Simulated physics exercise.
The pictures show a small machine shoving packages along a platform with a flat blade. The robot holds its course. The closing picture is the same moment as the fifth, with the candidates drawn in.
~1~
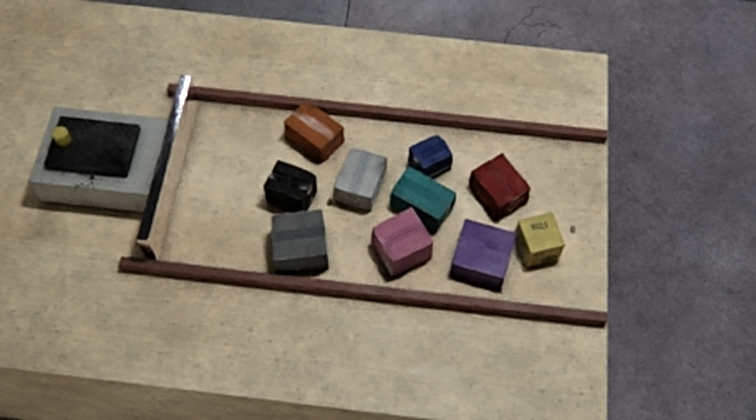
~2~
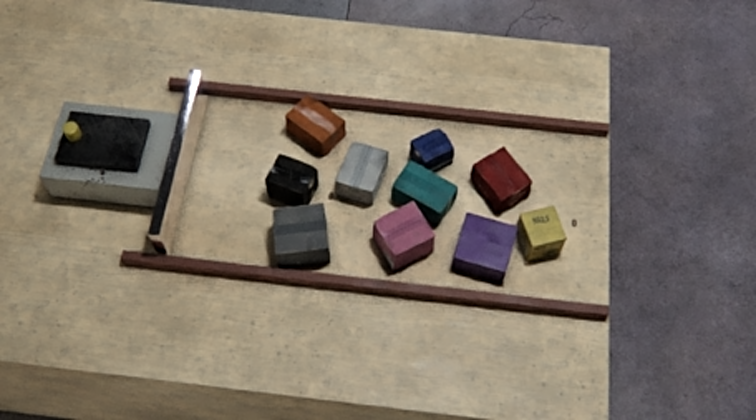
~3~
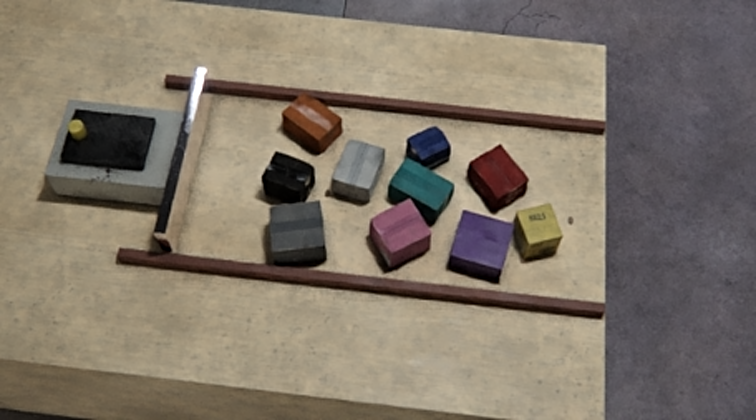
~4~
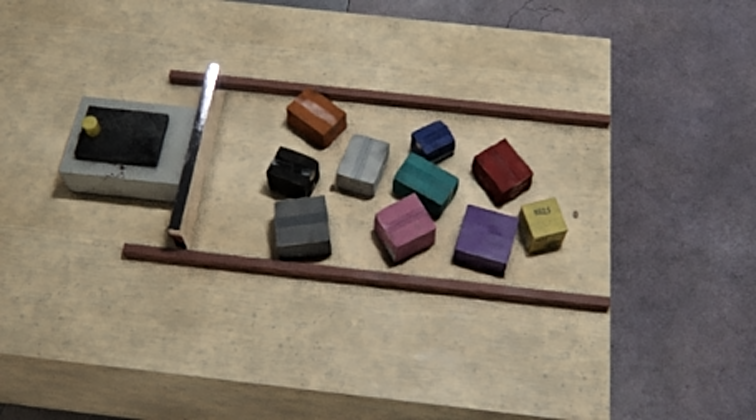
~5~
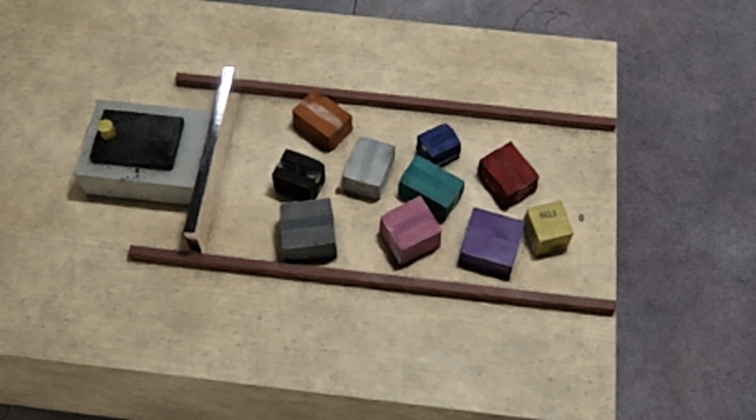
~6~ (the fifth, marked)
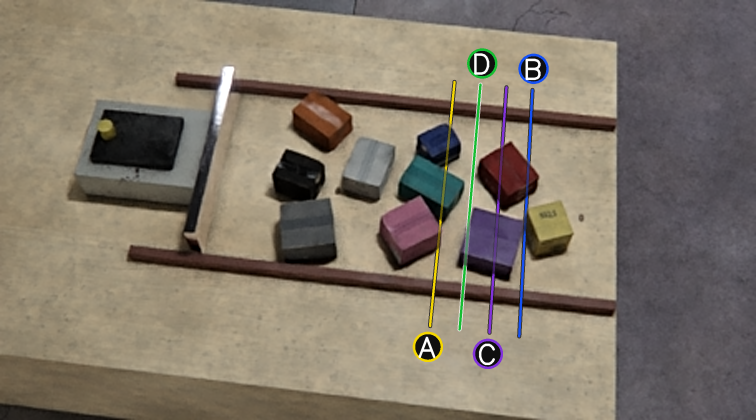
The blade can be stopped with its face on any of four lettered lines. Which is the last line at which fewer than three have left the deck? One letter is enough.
It should halt at C.
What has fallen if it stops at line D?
It is the yellow box.
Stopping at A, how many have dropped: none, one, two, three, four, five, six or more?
By then, none.
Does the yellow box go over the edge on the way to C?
Yes.
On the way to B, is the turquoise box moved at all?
By then, yes.
On the marked copy, A at (443, 196); B at (526, 205); C at (499, 202); D at (471, 199).
With C. Early on, robot (245, 150); orange box (359, 123); grey box (335, 236).
Further on, robot (349, 161); yellow box (582, 221); purple crate (553, 253).
At the end, robot (431, 170); yellow box over the edge; purple crate over the edge; two fallen.
As for the rest, A is within the limit but short; B drops four; D is within the limit but short.
